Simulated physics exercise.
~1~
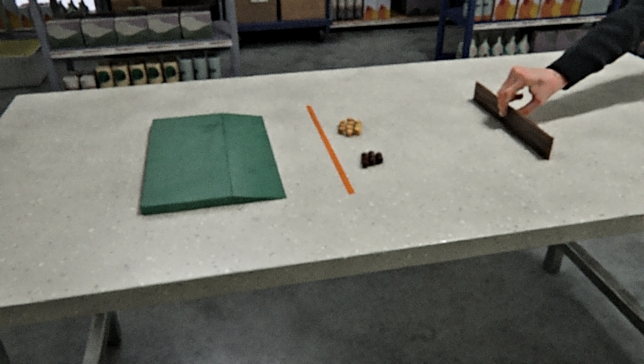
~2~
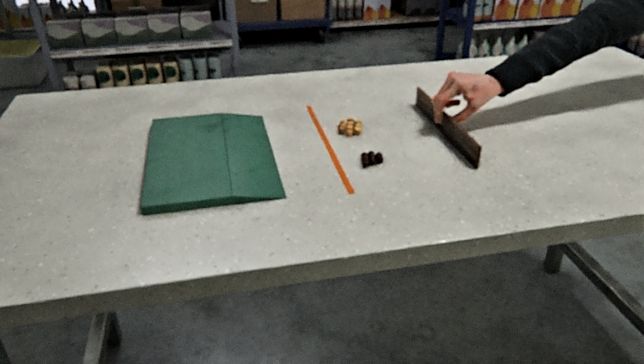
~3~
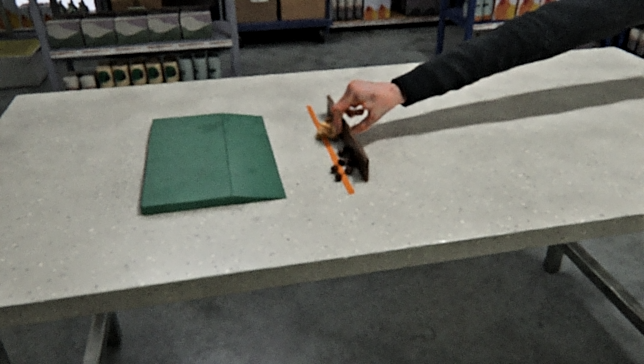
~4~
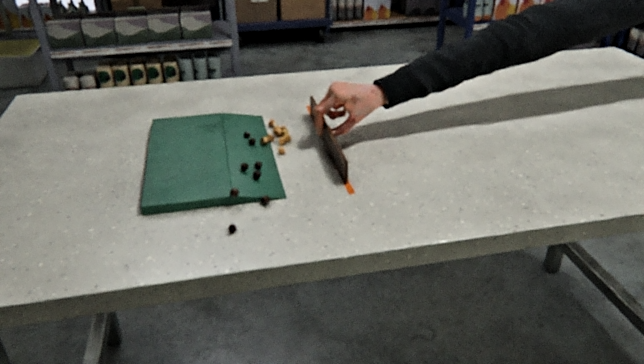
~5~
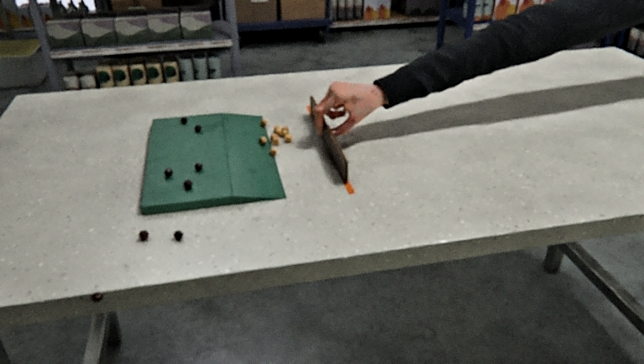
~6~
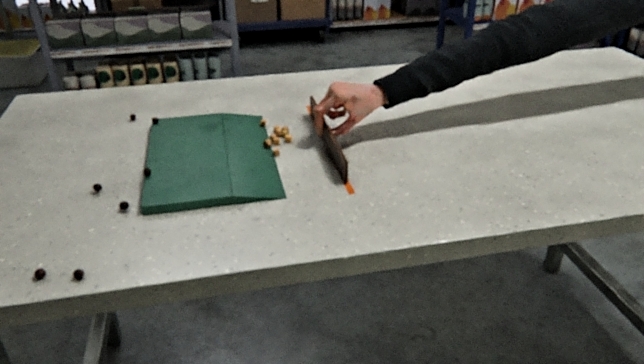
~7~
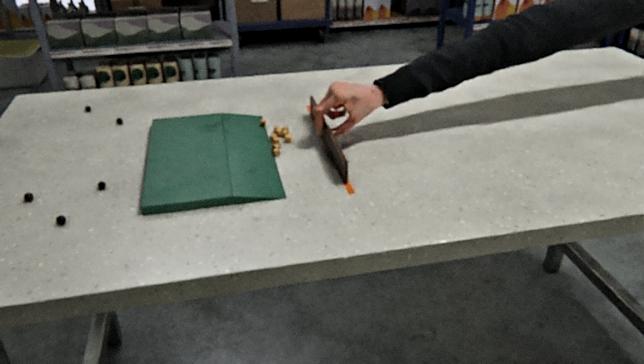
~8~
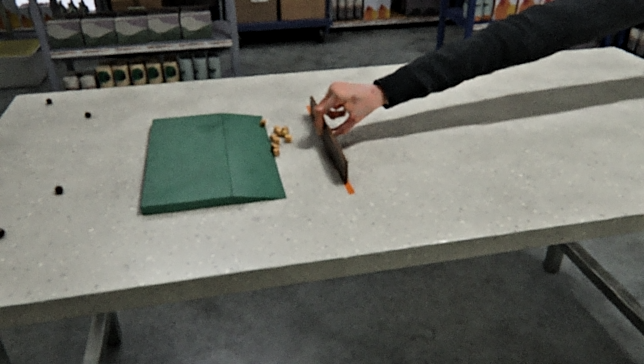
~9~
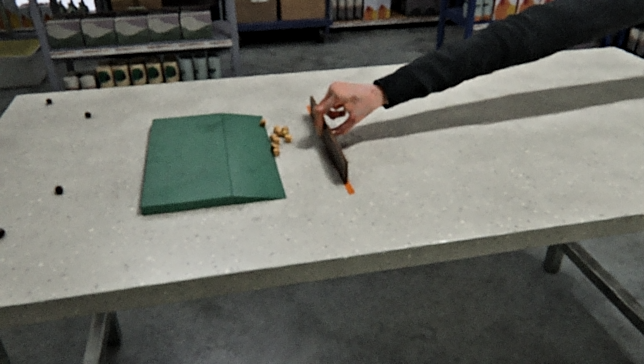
Hand sliding a wooden strip left to orange tape, sending dark pieces over a green ramp while tan pieces stay before it.
